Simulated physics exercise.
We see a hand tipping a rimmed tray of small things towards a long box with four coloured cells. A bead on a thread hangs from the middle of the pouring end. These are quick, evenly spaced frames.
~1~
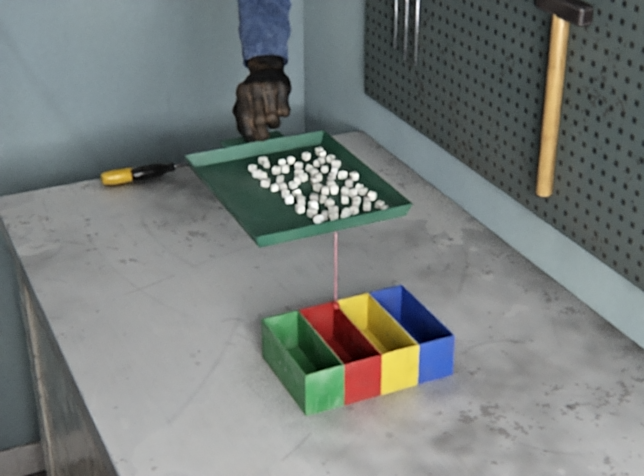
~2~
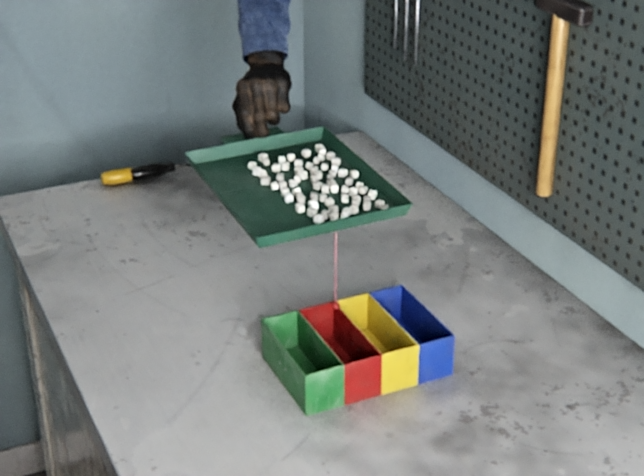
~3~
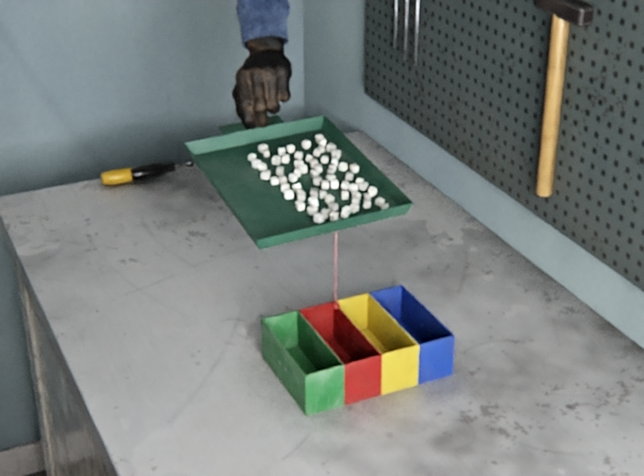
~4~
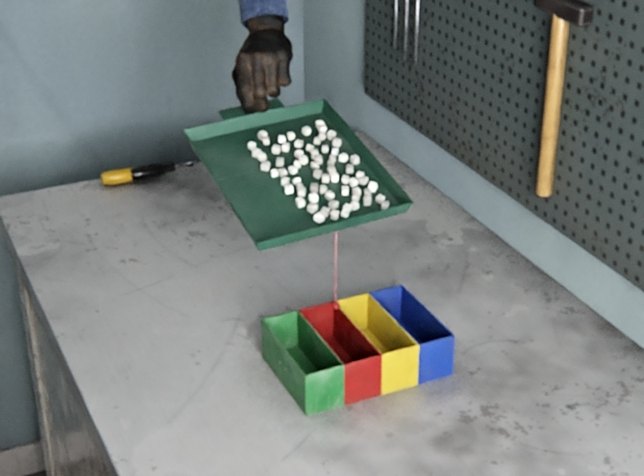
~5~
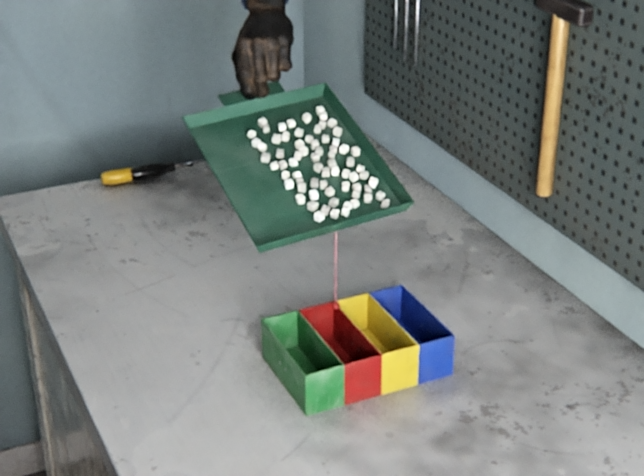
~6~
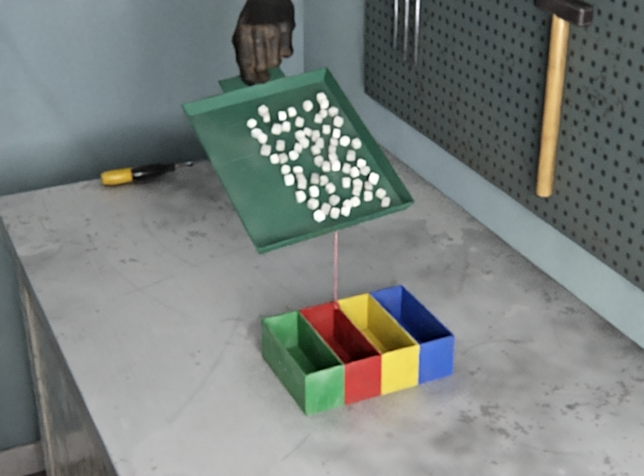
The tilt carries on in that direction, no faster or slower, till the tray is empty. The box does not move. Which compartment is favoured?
Fullest: The green cell.
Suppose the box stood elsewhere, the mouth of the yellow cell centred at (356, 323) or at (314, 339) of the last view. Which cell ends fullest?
At the first place the green cell, at the second the red one.
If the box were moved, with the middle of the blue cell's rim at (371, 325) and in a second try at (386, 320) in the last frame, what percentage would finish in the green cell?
Roughly 30 per cent, and 50 per cent.
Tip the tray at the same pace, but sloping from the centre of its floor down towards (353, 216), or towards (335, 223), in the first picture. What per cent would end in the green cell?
First some 0, then 10 per cent.
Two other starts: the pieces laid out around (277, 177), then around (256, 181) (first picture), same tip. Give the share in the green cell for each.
The first gives 40 %, the second 40 %.
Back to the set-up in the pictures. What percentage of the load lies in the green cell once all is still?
Roughly 30 in a hundred.
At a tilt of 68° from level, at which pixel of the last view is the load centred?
At about (321, 224).
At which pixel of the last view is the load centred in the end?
Around (312, 390).
Soon after the last picture, tray tipped steeply; nearly all on the tray; a small part falling or outside the box.
A little later, tray tipped past a quarter turn; a small part on the tray; about a quarter in the green cell; a small part in the red cell; a small part in the yellow cell; about half falling or outside the box.
Later still, tray tipped past a quarter turn; about a third in the green cell; about a quarter in the red cell; a small part in the yellow cell; about a third falling or outside the box.
At rest, tray tipped past a quarter turn; about a third in the green cell; about a quarter in the red cell; a small part in the yellow cell; none in the blue cell; about a third outside the box.
